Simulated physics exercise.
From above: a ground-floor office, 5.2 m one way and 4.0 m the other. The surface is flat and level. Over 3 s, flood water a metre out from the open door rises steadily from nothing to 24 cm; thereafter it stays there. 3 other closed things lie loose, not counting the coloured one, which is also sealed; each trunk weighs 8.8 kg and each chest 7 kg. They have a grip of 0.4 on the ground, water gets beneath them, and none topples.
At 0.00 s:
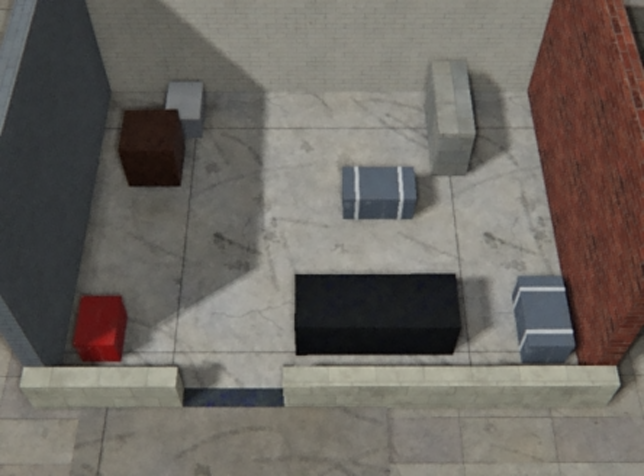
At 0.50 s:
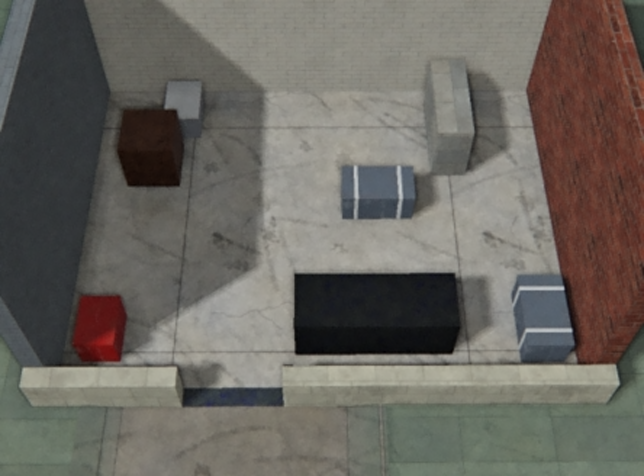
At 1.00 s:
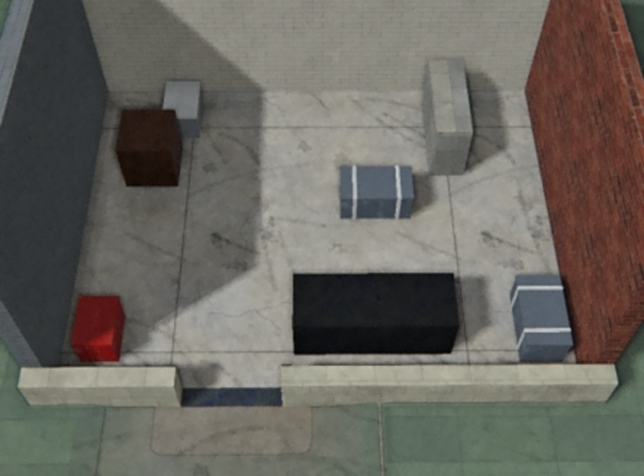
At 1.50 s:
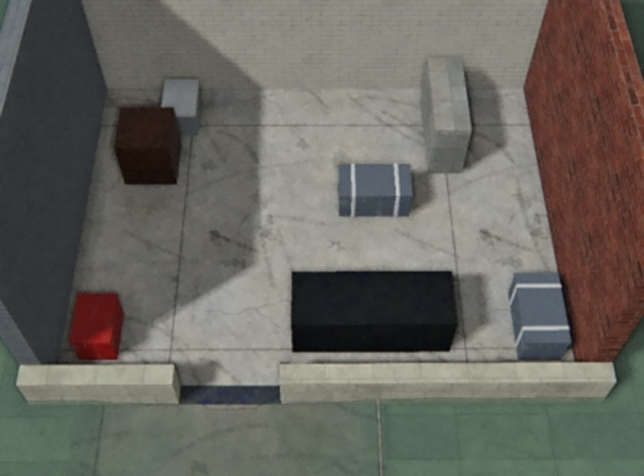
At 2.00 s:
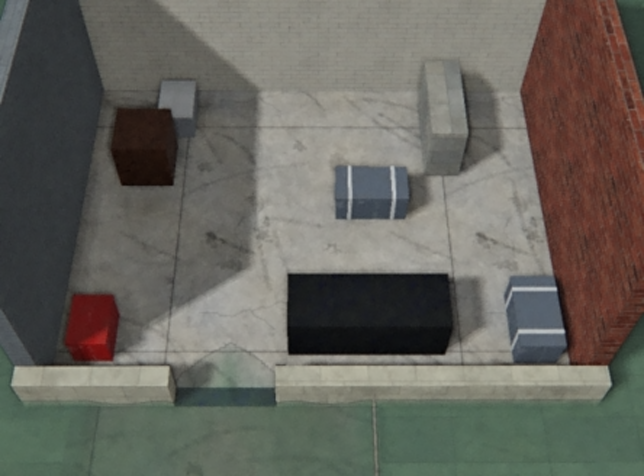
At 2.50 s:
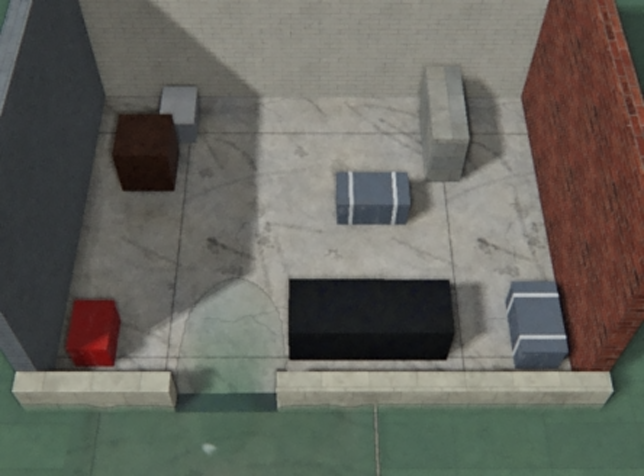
Greenish water spreads outside the room, then seeps through the doorway gap onto the floor.
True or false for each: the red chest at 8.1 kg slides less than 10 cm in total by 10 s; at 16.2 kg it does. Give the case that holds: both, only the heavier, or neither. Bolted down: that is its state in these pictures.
The case that holds: Only the heavier.
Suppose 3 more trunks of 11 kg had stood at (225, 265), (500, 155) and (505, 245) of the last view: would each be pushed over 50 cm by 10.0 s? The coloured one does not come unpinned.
First: Beyond the limit; second: Inside the limit; third: Inside the limit.
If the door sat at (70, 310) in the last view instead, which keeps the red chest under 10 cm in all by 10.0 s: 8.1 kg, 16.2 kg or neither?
The answer is that neither mass suffices.
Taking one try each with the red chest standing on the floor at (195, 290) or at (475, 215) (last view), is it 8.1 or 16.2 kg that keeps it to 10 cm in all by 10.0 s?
In order, no load succeeds and both loads succeed.
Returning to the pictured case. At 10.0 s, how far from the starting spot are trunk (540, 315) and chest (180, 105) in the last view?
Net displacement, in order: 0 cm; 60 cm.
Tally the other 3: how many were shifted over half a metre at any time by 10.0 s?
My count gives 2.
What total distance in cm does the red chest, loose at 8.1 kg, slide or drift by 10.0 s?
Total path: Approx. 40 cm.
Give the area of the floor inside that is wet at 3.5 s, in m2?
Somewhere around 5.0 m2, roughly.
After 3.5 s the red chest would be 0 cm from its start with 8.1 kg and 0 cm from its start with 16.2 kg; 0 cm of water round it then.
After 4.5 s the red chest would be 0 cm from its start with 8.1 kg and 0 cm from its start with 16.2 kg; 1 cm of water round it then.
After 7.0 s the red chest would be 0 cm from its start with 8.1 kg and 0 cm from its start with 16.2 kg; 2 cm of water round it then.
After 10.0 s the red chest would be 31 cm from its start with 8.1 kg and 0 cm from its start with 16.2 kg; 5 cm of water round it then.
